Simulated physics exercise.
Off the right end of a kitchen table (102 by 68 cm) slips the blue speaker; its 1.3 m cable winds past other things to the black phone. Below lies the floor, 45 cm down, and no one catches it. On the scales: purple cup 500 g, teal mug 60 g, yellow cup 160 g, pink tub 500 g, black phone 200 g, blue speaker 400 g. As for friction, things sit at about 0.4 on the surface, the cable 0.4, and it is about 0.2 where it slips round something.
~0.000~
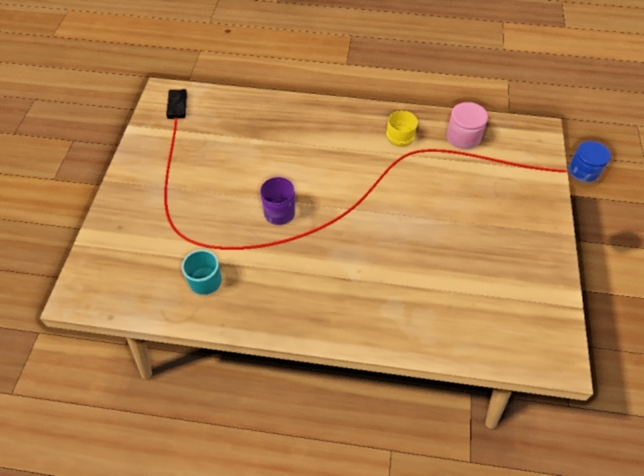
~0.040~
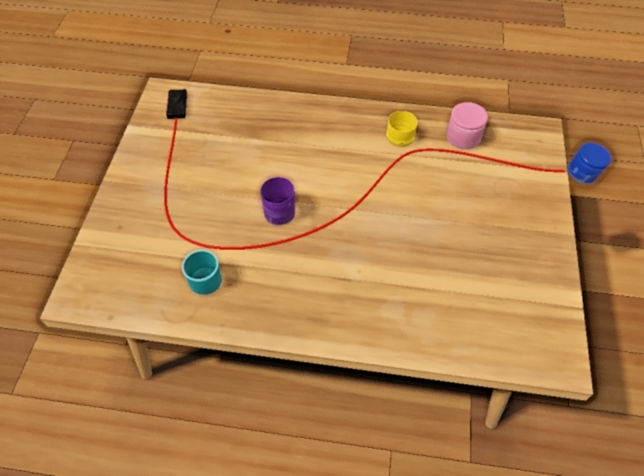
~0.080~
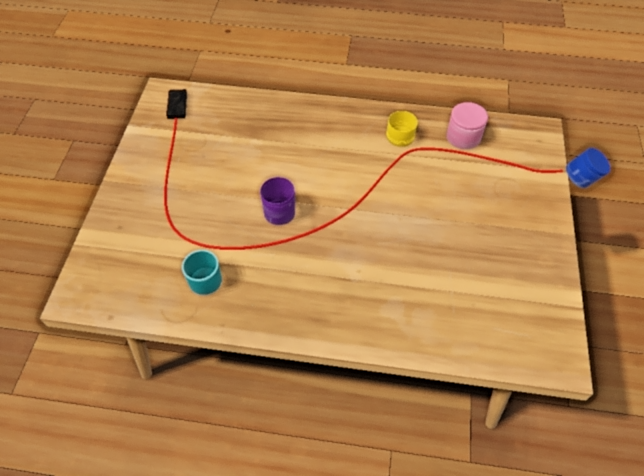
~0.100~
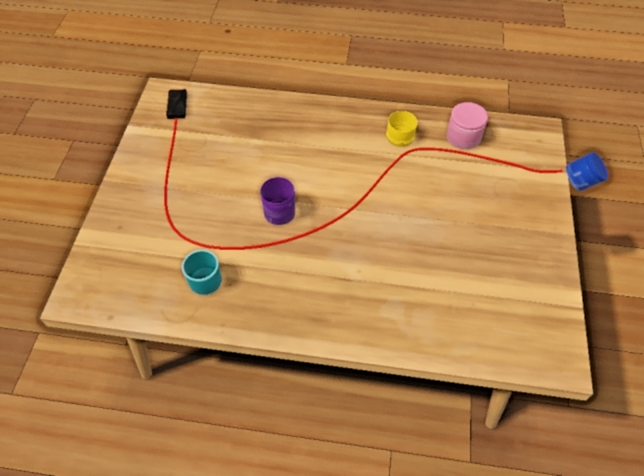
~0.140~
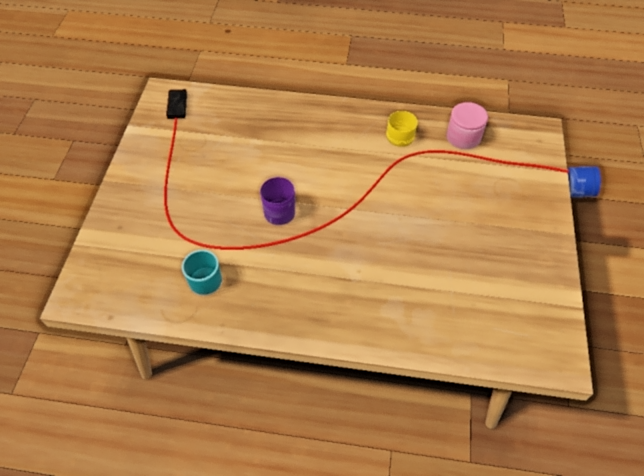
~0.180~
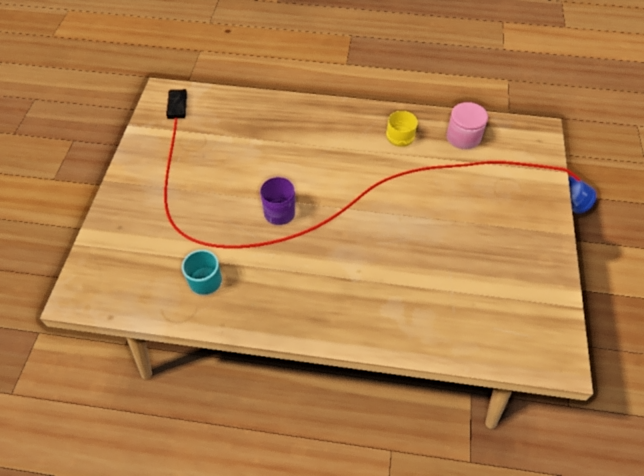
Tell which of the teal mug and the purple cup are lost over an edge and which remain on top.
Outcome: Teal mug remains on top, purple cup remains on top.
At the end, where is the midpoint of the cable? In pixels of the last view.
I'd point to close to (504, 228) in the last picture.
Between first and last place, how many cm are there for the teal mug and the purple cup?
The teal mug ends 0 cm from where it began, and the purple cup ends 4 cm from where it began.
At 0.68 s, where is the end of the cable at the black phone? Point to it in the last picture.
Roughly (257, 165).
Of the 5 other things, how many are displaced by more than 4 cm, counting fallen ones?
2.
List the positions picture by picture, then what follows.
The first picture shows teal mug (200, 265); purple cup (277, 190); cable runs through (508, 163) (399, 160) (322, 227) (202, 245) (169, 165).
The second picture shows blue speaker (594, 154); cable runs through (507, 163) (322, 227) (169, 165).
The third picture shows blue speaker (588, 168); cable runs through (505, 162) (322, 227) (169, 165).
The fourth picture shows blue speaker (587, 172); cable runs through (505, 162) (322, 227) (169, 165).
The fifth picture shows blue speaker (583, 182); cable runs through (510, 163) (322, 227) (169, 165).
The sixth picture shows teal mug (200, 265); purple cup (277, 190); cable runs through (528, 165) (416, 170) (323, 223) (205, 244) (169, 165).
At 0.4 s, the cable's tail end at (224, 138); purple cup 4 cm off its start, black phone 12 cm off its start, blue speaker over the edge.
At 0.7 s, the cable's tail end at (257, 165); purple cup 4 cm off its start, black phone 25 cm off its start, blue speaker over the edge.
At 0.9 s, the cable's tail end at (257, 165); purple cup 4 cm off its start at (289, 177), black phone 25 cm off its start at (235, 162), blue speaker over the edge.
At 1.2 s, the cable's tail end at (257, 165); purple cup 4 cm off its start, black phone 25 cm off its start, blue speaker over the edge.
At 2.4 s, the cable's tail end at (257, 165); purple cup 4 cm off its start at (289, 177), teal mug 0 cm off its start at (200, 265), black phone 25 cm off its start at (235, 162), blue speaker over the edge.
